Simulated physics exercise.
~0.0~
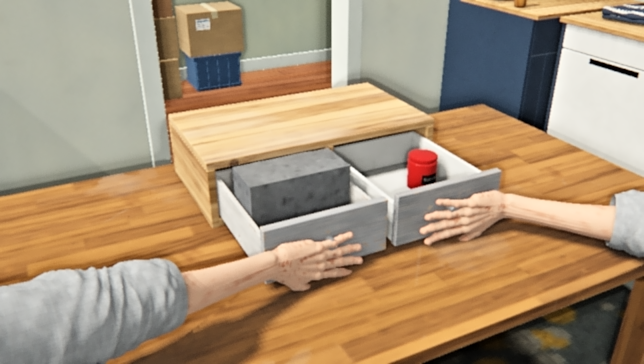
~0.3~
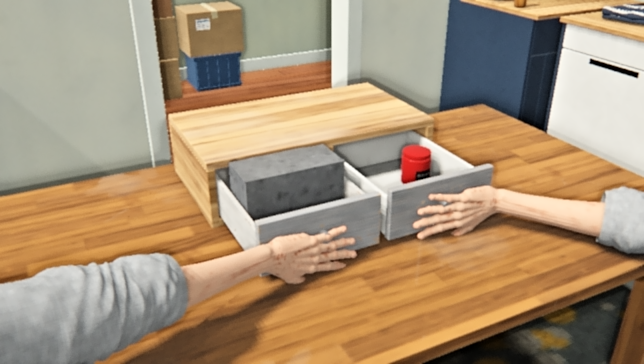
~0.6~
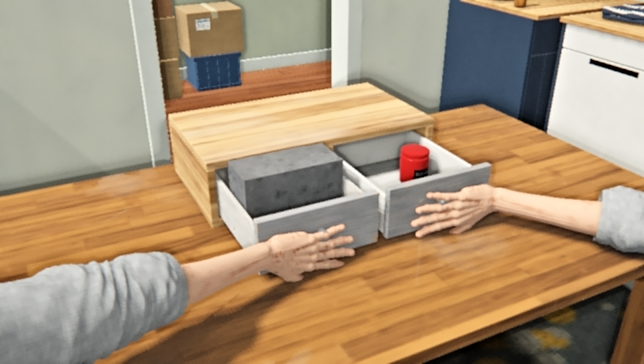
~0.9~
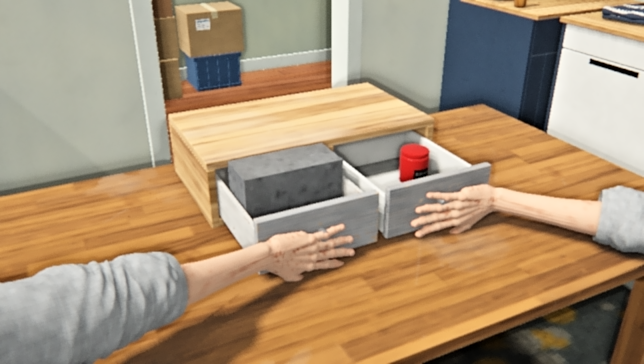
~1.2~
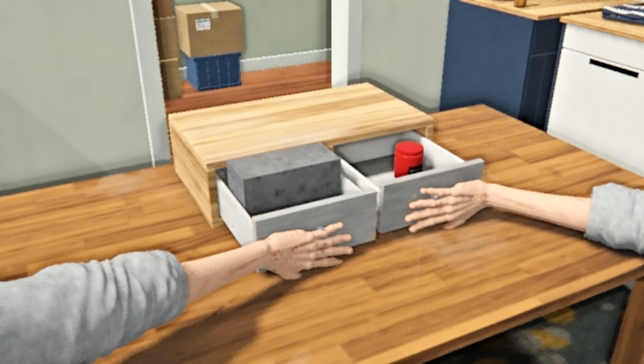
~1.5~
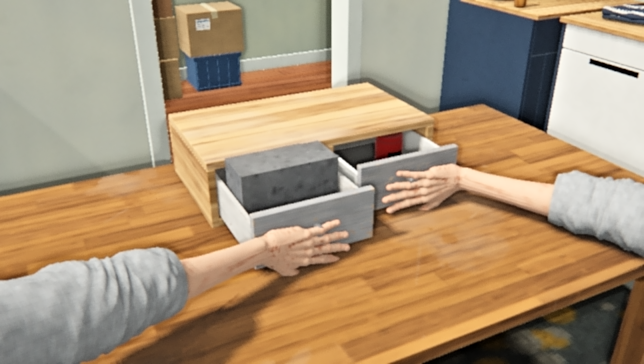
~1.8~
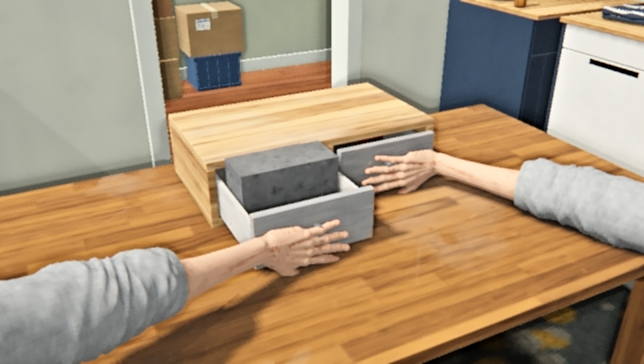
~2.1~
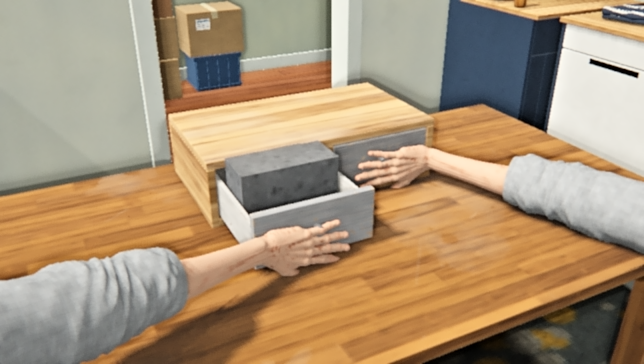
Two hands pushed on a pair of open drawers set side by side in a wooden chest, and the right one, holding a red jar, slid all the way in, while the left one, holding a big grey brick, moved slightly and stayed open.
